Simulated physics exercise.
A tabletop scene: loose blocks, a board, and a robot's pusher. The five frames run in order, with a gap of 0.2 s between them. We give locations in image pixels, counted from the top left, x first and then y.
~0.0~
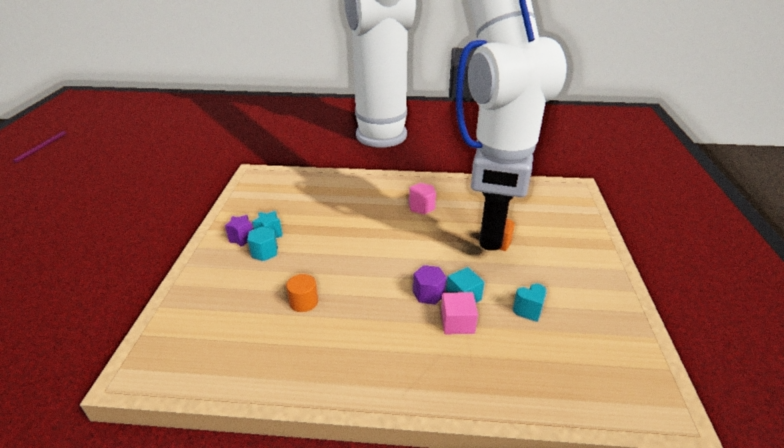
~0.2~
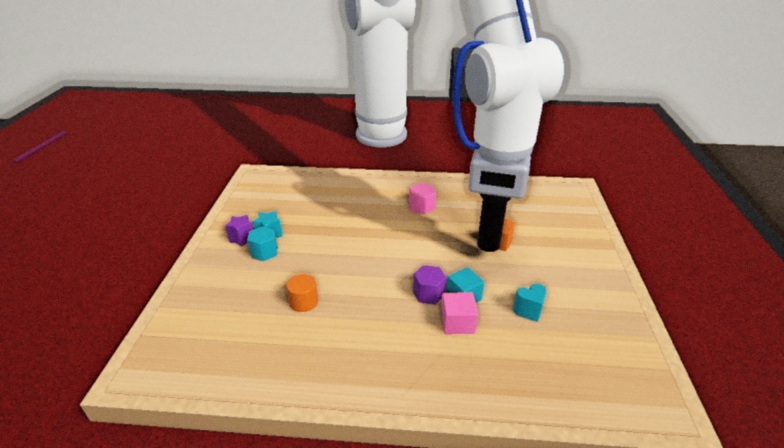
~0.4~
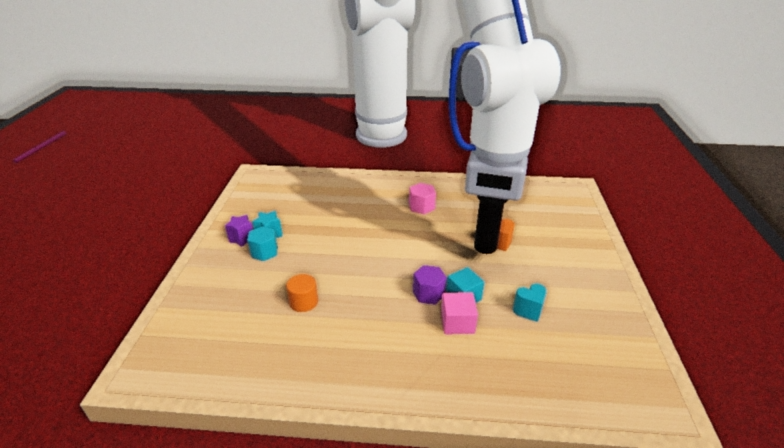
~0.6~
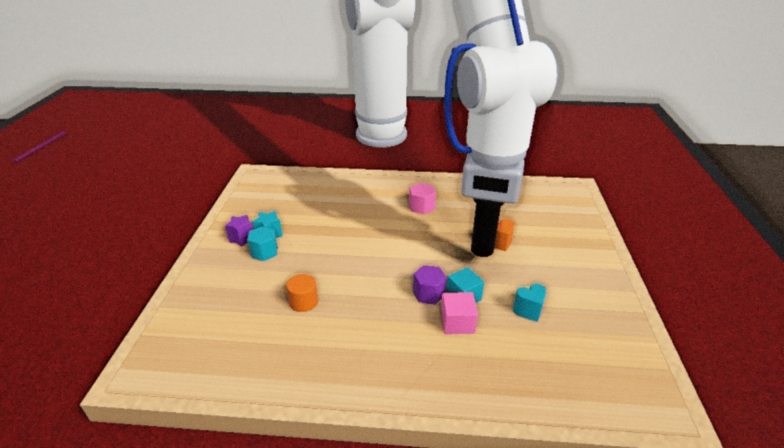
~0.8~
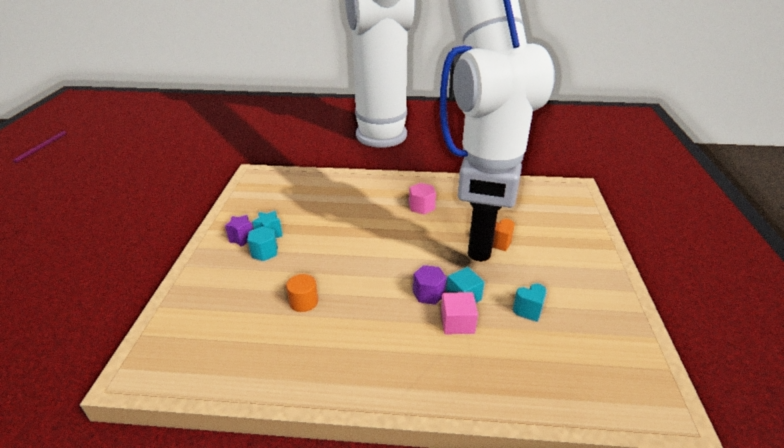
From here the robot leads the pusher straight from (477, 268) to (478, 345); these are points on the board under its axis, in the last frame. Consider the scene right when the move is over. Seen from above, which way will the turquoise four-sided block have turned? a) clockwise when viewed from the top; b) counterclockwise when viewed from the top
Correct choice: A.
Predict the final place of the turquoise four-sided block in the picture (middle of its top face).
Close to (452, 294).
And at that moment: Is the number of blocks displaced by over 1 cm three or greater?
Going by the path, no.
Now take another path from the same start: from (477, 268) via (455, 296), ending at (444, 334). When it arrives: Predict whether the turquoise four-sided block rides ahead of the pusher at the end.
When the path ends, it will sit ahead of the pusher.
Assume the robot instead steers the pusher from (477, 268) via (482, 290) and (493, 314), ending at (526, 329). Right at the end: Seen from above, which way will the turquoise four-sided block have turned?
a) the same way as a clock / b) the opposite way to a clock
a: The same way as a clock.
The first path, step by step. One third of the way, pusher (480, 277); pink four-sided block (457, 309); turquoise four-sided block (462, 284).
Two thirds of the way, pusher (480, 303); pink four-sided block (456, 316); turquoise four-sided block (452, 294), turned 30° clockwise.
At the end, pusher (480, 330); purple hexagon still; pink four-sided block (445, 330), turned 40° clockwise; turquoise four-sided block (452, 294), turned 35° clockwise.
